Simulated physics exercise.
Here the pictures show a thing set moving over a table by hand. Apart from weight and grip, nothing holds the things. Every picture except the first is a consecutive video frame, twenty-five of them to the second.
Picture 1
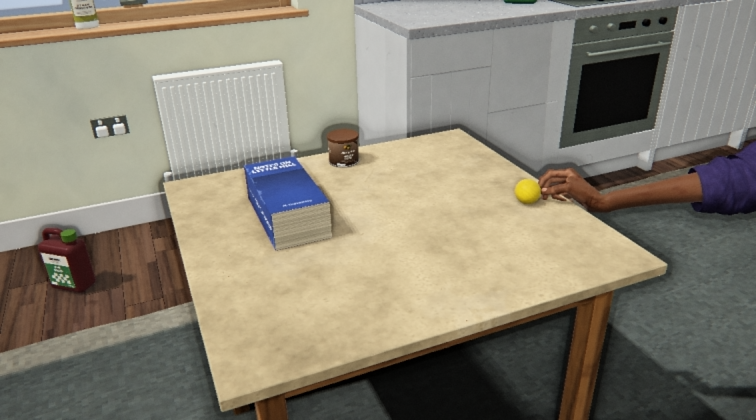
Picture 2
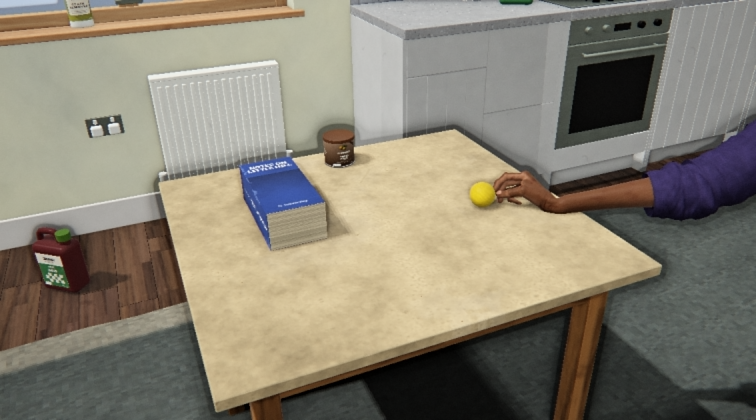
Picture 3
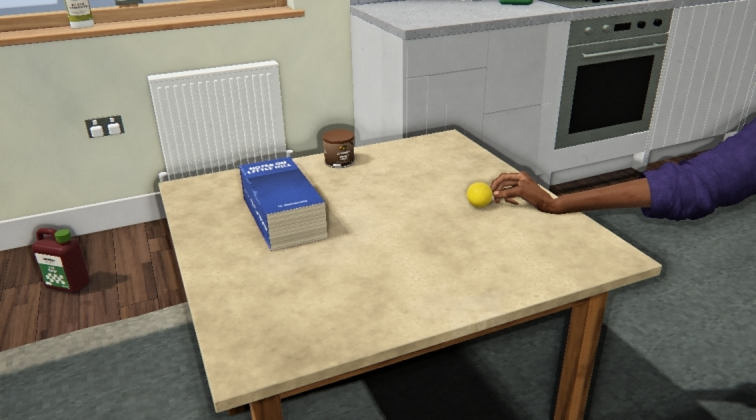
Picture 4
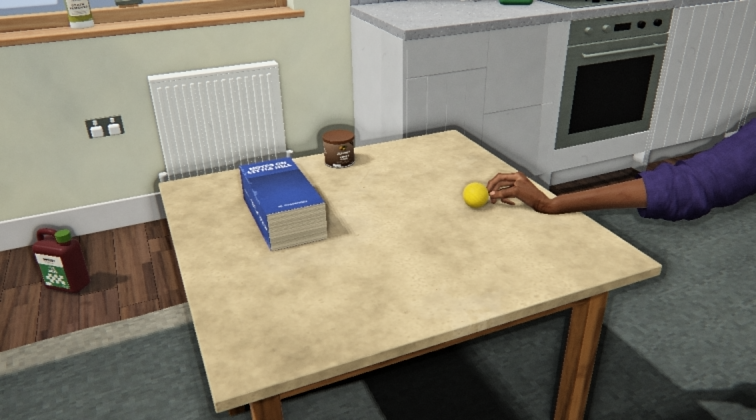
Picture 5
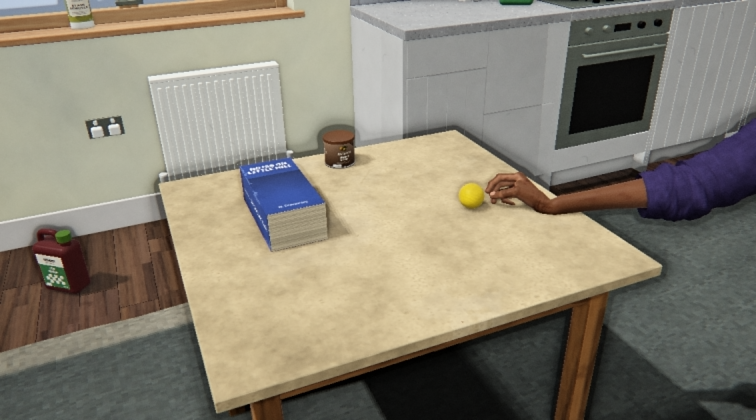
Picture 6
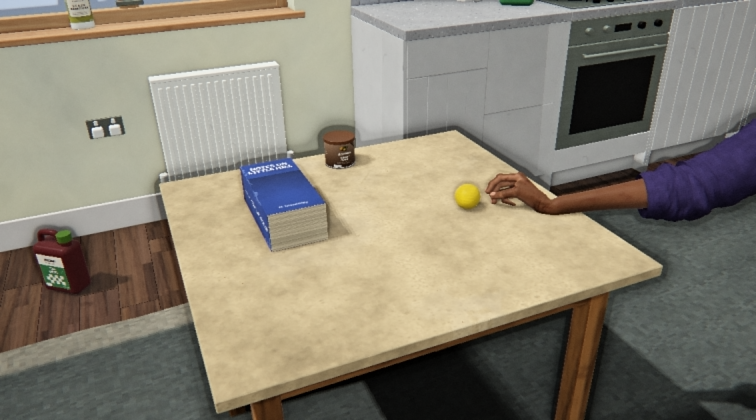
Yellow lemon moving left across a kitchen table under a hand, then rolling slightly clear of the fingertips near a blue book.
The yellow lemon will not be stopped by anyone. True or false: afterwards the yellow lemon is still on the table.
True.
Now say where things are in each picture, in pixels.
The first picture shows under the hand; yellow lemon (528, 192).
The second picture shows under the hand; yellow lemon (483, 195).
The third picture shows under the hand; yellow lemon (480, 195).
The fourth picture shows yellow lemon (476, 195).
The fifth picture shows yellow lemon (472, 196).
The sixth picture shows yellow lemon (468, 197) rolled a little.
Then, 0.20 s after the last picture, yellow lemon rolled about its own width near (448, 198).
Then, 0.50 s after the last picture, yellow lemon rolled well along near (423, 199).
Then, 1.00 s after the last picture, yellow lemon rolled well along near (397, 200).
At rest, moved from the start, yellow lemon. Seen from the same camera at the end, yellow lemon near (389, 201).
